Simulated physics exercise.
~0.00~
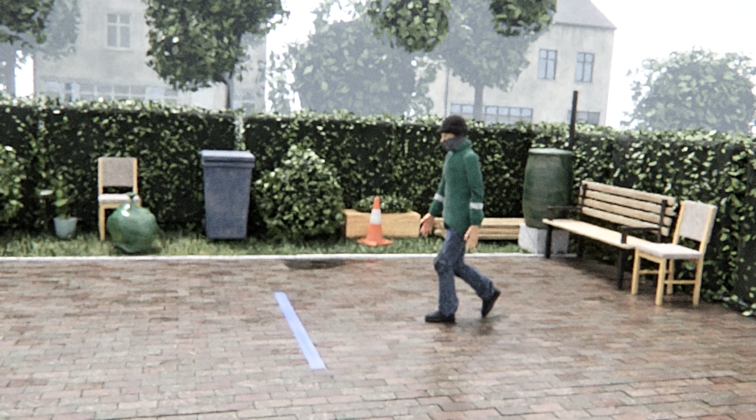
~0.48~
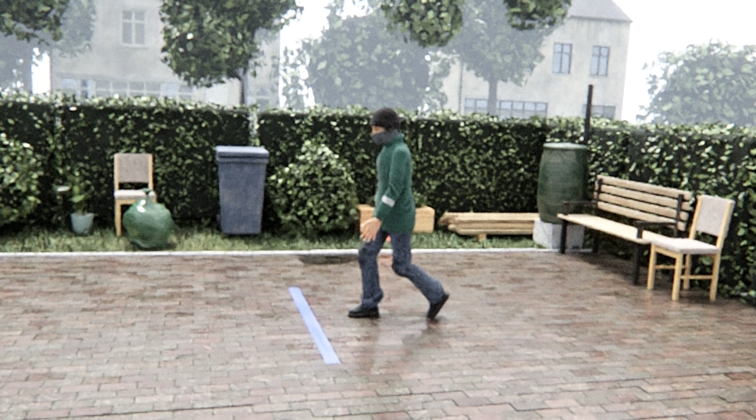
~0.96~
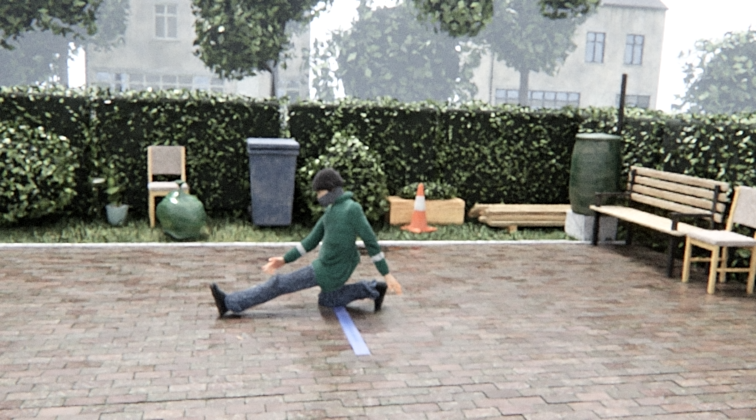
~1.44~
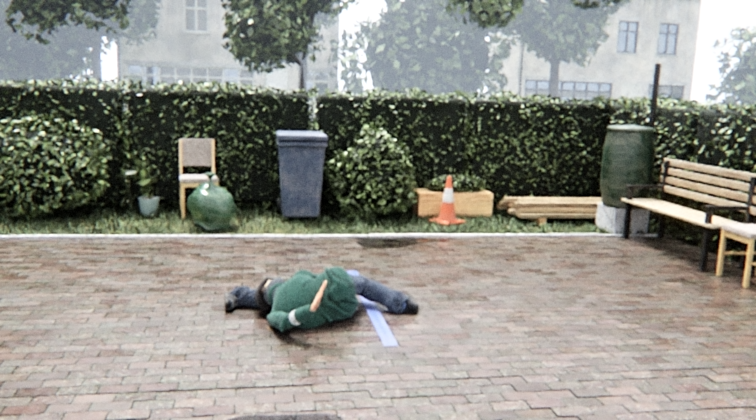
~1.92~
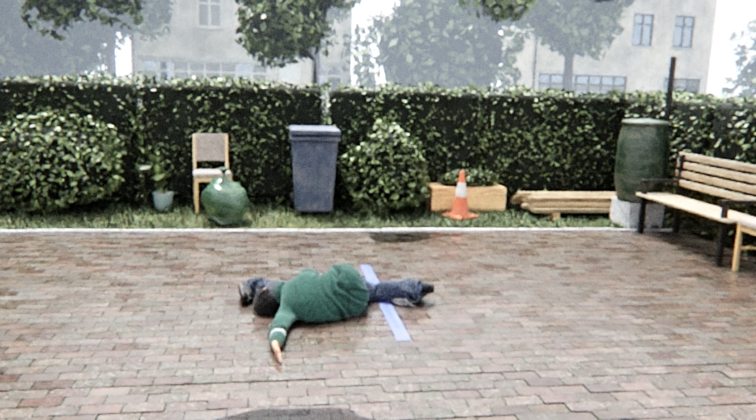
Man in green jacket walking left across wet brick paving, dropping into a split and collapsing, hips and head beyond blue tape.
